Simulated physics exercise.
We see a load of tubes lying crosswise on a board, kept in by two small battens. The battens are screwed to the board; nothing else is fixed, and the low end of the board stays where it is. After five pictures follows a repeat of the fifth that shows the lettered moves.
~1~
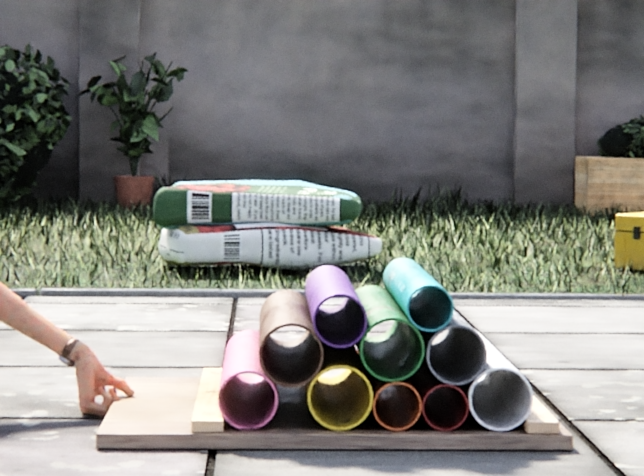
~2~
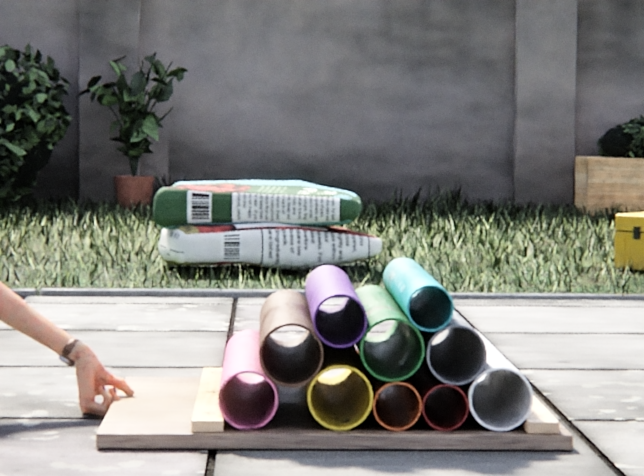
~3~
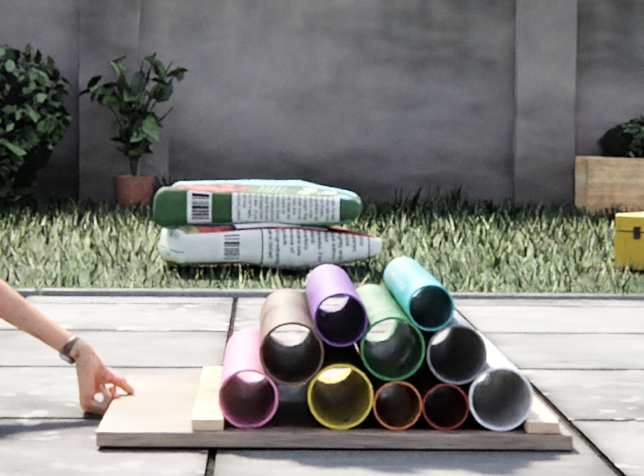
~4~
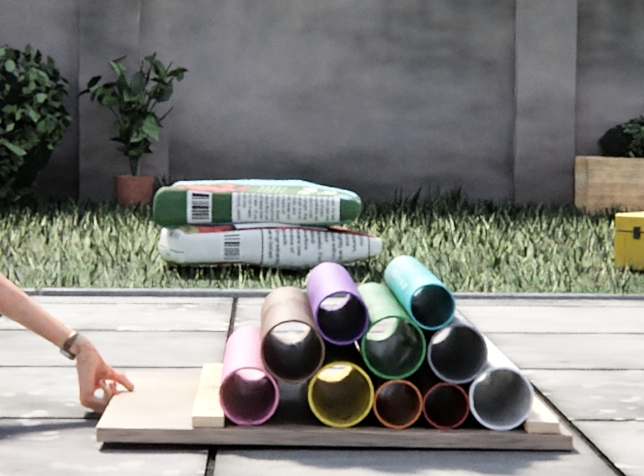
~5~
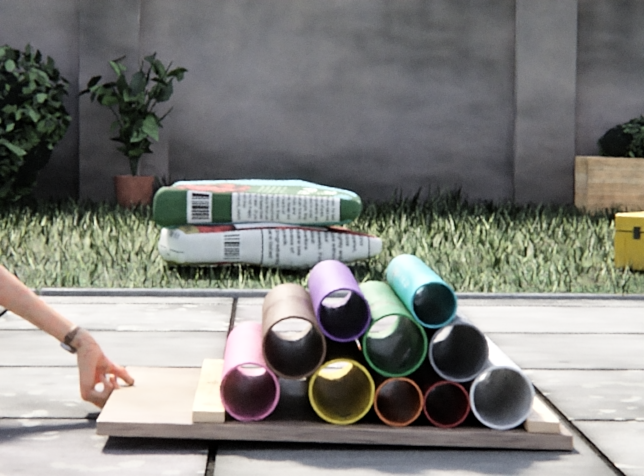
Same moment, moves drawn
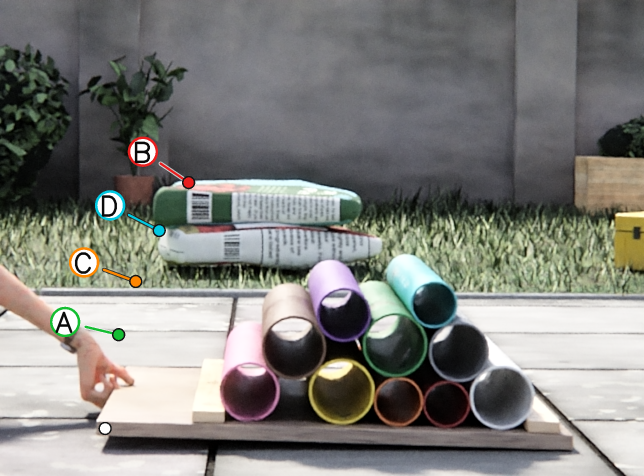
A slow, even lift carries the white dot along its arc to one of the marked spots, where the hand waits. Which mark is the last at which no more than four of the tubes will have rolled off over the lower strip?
The highest mark that will do is C.
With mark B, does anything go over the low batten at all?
At B: Yes.
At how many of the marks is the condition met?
Two of the four.
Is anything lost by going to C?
No.
On the marked copy, A at (118, 334); B at (189, 183); C at (136, 281); D at (159, 230); the white dot at (105, 428).
Following C. Soon after the start, board at 14°.
Later, board at 20°.
In the end, board at 20°, none over the low batten.
As for the rest, A none over the low batten; B ten over the low batten; D ten over the low batten.
